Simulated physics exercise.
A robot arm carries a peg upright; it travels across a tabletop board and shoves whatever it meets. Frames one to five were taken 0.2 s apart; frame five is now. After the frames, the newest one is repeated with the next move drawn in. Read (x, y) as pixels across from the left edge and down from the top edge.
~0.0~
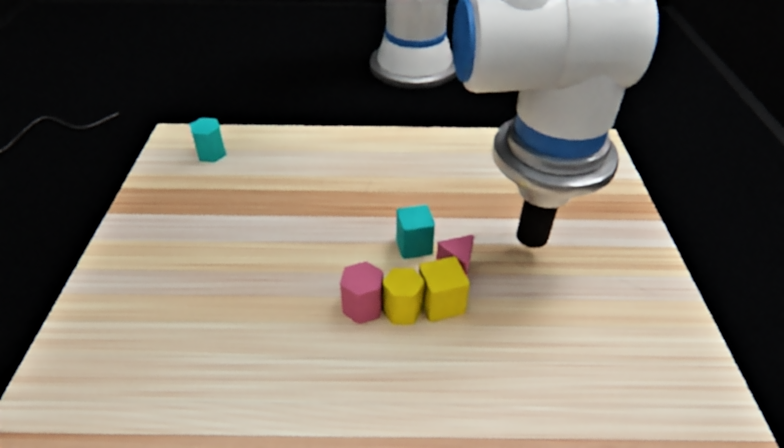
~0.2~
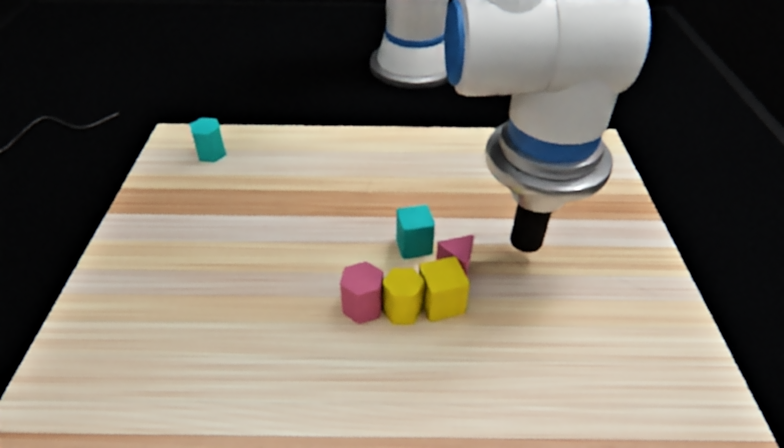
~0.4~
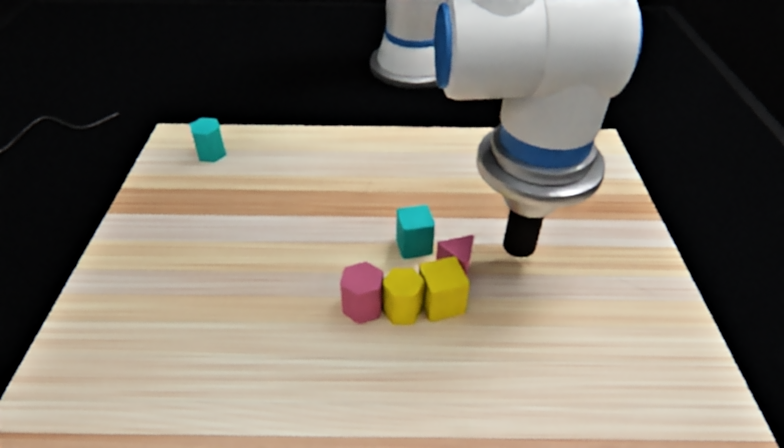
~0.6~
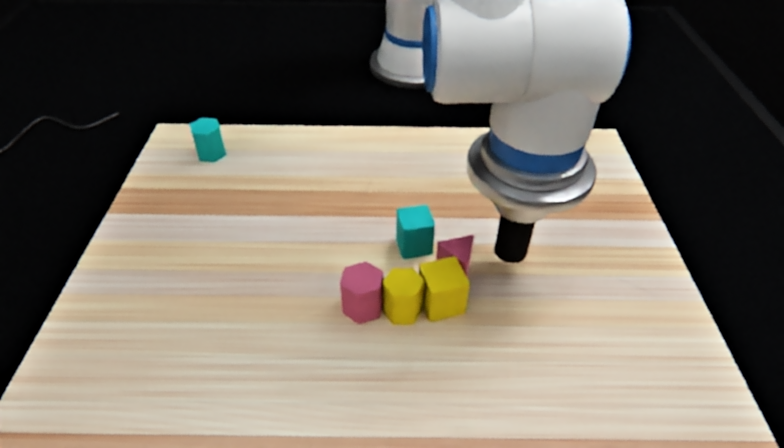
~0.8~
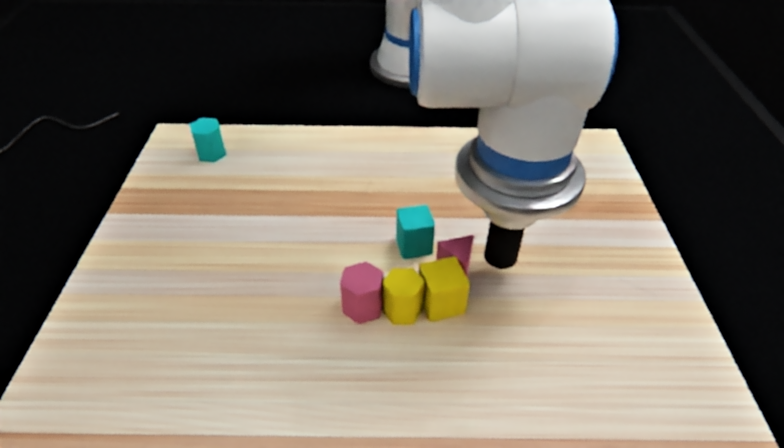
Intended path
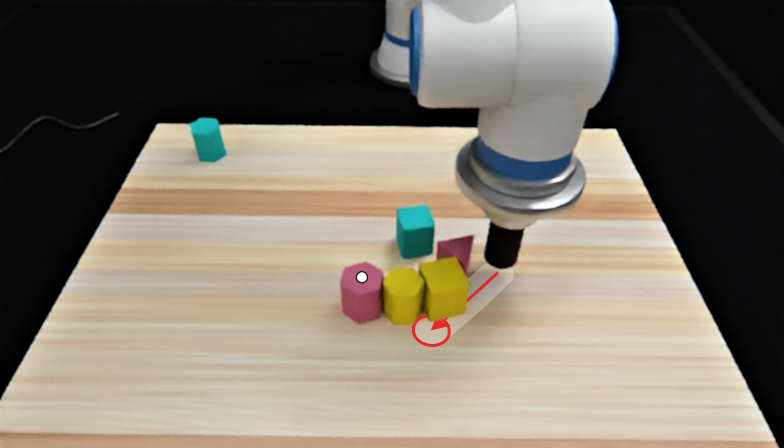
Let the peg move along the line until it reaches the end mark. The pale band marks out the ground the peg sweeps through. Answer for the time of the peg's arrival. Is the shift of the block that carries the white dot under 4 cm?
My answer is yes.
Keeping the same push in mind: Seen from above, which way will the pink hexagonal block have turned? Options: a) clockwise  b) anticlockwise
Option a.
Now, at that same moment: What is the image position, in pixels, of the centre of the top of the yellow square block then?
(394, 303)
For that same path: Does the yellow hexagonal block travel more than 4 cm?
That would be a yes.
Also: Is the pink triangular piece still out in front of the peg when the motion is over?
No - that is not the case.
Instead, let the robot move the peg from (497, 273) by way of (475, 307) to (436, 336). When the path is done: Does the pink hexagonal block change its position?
Yes, that is how it ends up.
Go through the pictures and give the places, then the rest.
In the first frame, peg tip (532, 237); block tops, pink hexagonal block (362, 277); yellow hexagonal block (404, 281); yellow square block (444, 274); pink triangular piece (459, 246).
In the second frame, peg (526, 241); blocks unchanged.
In the third frame, peg (519, 246); blocks unchanged.
In the fourth frame, peg (510, 252); blocks unchanged.
In the fifth frame, peg (501, 257); pink hexagonal block (362, 277); yellow hexagonal block (404, 281); yellow square block (444, 274); pink triangular piece (459, 246).
Path on the board, from (497, 273) directly to (431, 330); the dot is on the pink hexagonal block.
The first path, step by step. Halfway along, peg (469, 285); pink hexagonal block (355, 277); yellow hexagonal block (395, 284); yellow square block (435, 279); pink triangular piece (456, 246), turned 20° clockwise.
At the end, peg (433, 314); pink hexagonal block (328, 274), turned 50° clockwise; yellow hexagonal block (353, 297), turned 30° clockwise; yellow square block (394, 303), turned 15° clockwise; pink triangular piece (456, 246), turned 20° clockwise.
